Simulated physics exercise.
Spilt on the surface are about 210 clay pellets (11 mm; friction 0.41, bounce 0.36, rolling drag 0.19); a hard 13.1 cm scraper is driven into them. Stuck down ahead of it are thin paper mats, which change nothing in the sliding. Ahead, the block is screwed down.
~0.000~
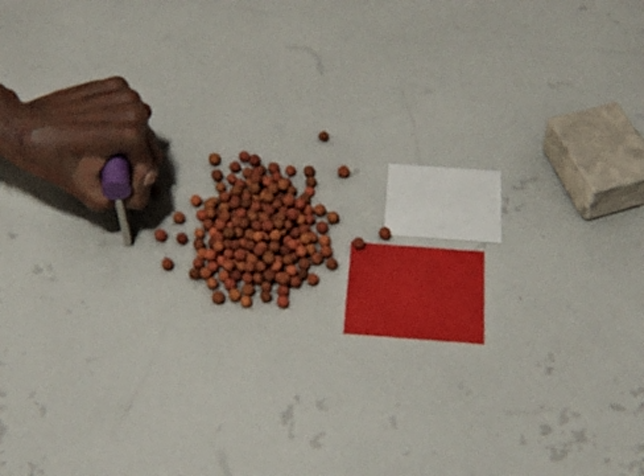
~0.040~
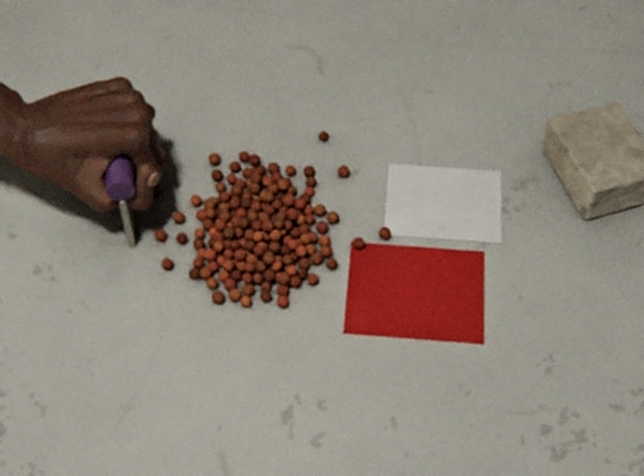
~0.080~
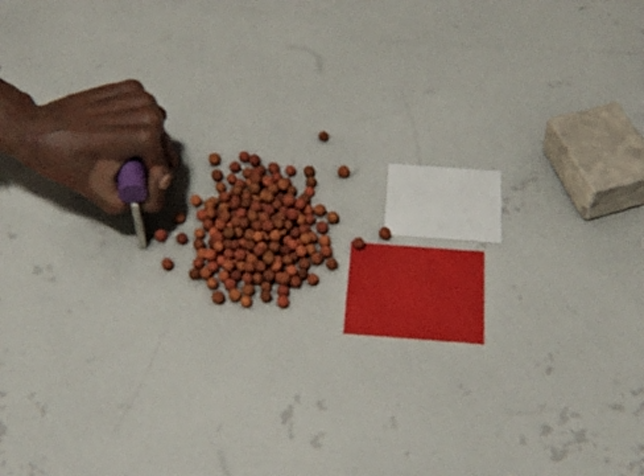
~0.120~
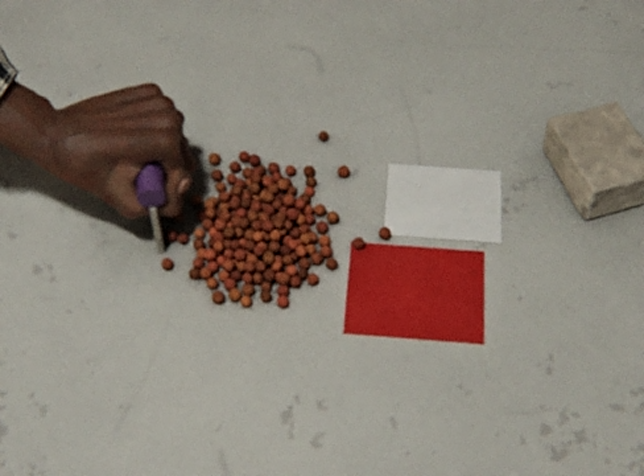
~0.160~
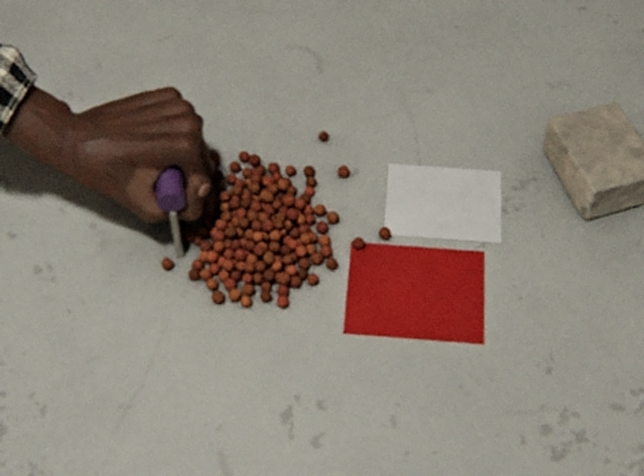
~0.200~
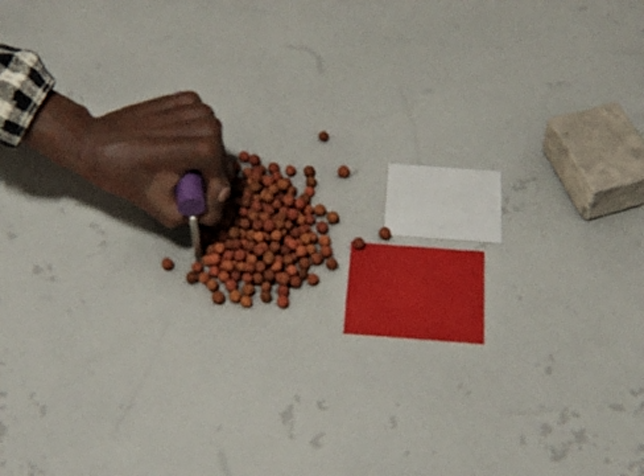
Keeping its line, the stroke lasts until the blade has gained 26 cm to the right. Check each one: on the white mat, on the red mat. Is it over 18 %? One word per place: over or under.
White mat: Over, red mat: Over.
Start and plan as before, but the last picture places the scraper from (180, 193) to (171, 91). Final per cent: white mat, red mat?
In per cent: White mat 10 and red mat 0.
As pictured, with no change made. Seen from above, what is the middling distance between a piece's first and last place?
I'd put it at close to 16 cm.
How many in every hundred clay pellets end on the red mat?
About 30 per cent.
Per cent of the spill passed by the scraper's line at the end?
Around 35 in a hundred.
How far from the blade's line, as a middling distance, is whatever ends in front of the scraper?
Roughly 4 centimetres.
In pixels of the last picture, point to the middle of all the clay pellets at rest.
Around (431, 253).
After 0.45 s, scraper 18 cm from its start, spill 17 cm wide; red mat 20 %, off the mats 80 %.
After 0.69 s, scraper 27 cm from its start, spill 19 cm wide; red mat 35 %, white mat 25 %, off the mats 40 %.
After 0.91 s, scraper 27 cm from its start, spill 19 cm wide; red mat 30 %, white mat 25 %, off the mats 45 %.
In the end, at 1.1 s, red mat 30 %, white mat 25 %, off the mats 45 %.
